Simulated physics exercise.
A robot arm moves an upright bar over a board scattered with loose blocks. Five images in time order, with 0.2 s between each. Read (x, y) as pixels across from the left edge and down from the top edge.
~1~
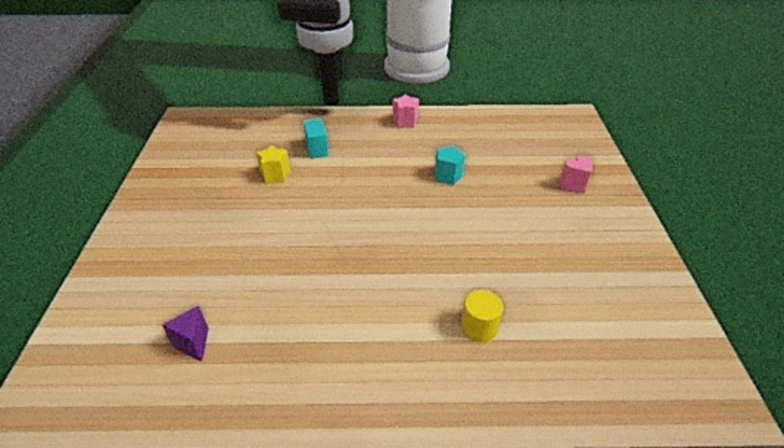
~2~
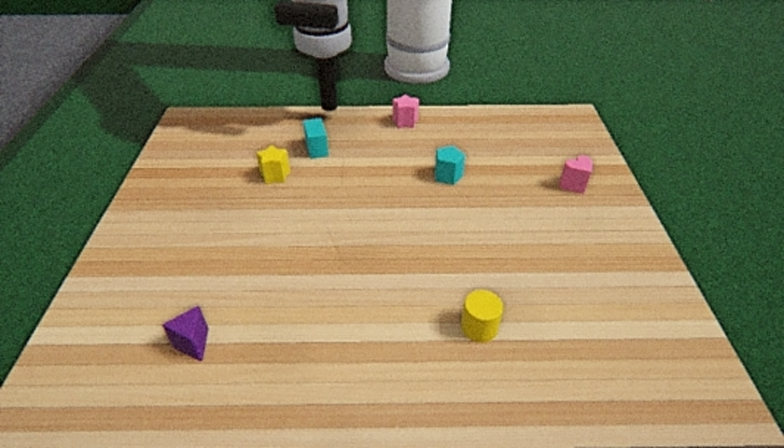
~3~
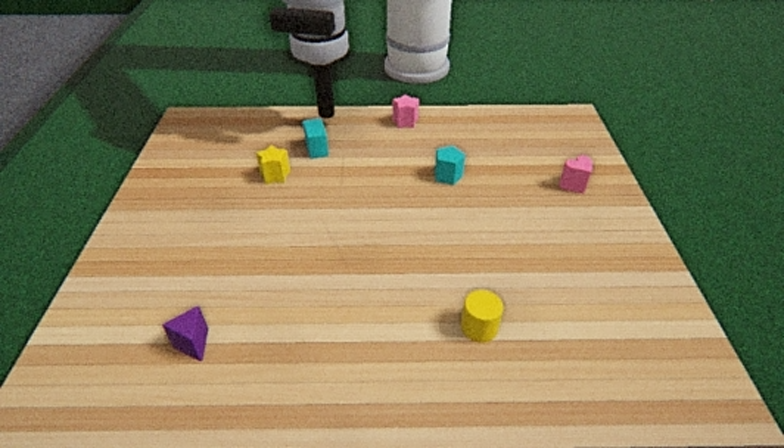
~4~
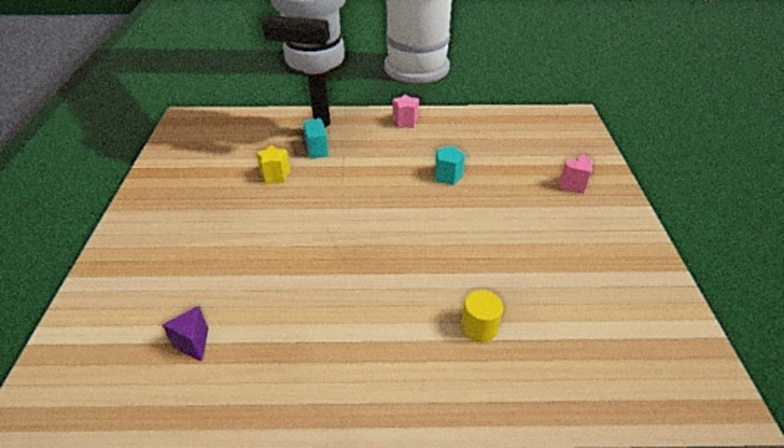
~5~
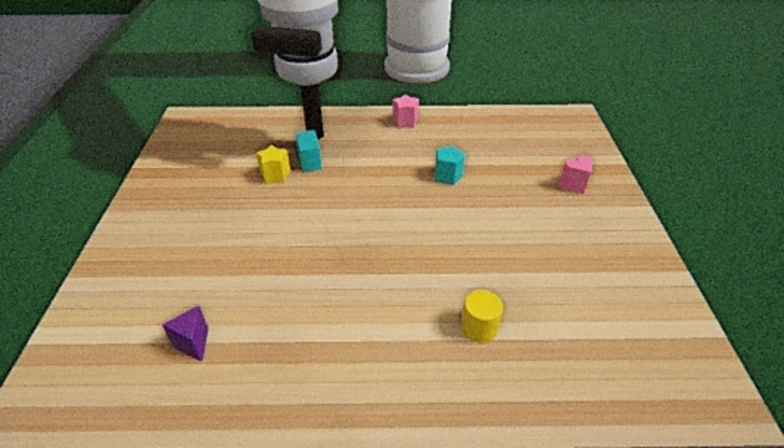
On a wooden board, a robot arm moving its dark bar forward and nudging a turquoise block slightly toward a yellow star block.
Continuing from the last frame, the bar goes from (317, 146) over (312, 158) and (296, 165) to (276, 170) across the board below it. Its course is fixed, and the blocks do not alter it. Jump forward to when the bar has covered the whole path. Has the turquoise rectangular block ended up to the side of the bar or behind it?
I'd say yes.
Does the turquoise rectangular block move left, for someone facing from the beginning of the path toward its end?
Short answer: Yes.
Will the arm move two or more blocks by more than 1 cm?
Yes.
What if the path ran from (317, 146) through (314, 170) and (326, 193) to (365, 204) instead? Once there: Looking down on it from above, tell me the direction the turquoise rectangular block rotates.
It rotates clockwise.
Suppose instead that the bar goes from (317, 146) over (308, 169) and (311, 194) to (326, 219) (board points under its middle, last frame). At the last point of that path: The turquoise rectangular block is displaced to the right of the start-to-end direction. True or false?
My answer: True.
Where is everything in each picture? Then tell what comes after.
Bar tip at (331, 102); block tops, yellow star block at (271, 154); turquoise rectangular block at (314, 127), in the first picture.
Bar at (330, 107); blocks unchanged, in the second picture.
Bar at (327, 115); blocks unchanged, in the third picture.
Bar at (322, 124); blocks unchanged, in the fourth picture.
Bar at (315, 136); yellow star block at (271, 154); turquoise rectangular block at (307, 139), in the fifth picture.
What follows on the original path. Halfway along, bar at (304, 152); turquoise rectangular block at (297, 156).
At the end, bar at (274, 159); yellow star block at (259, 159); turquoise rectangular block at (296, 159).
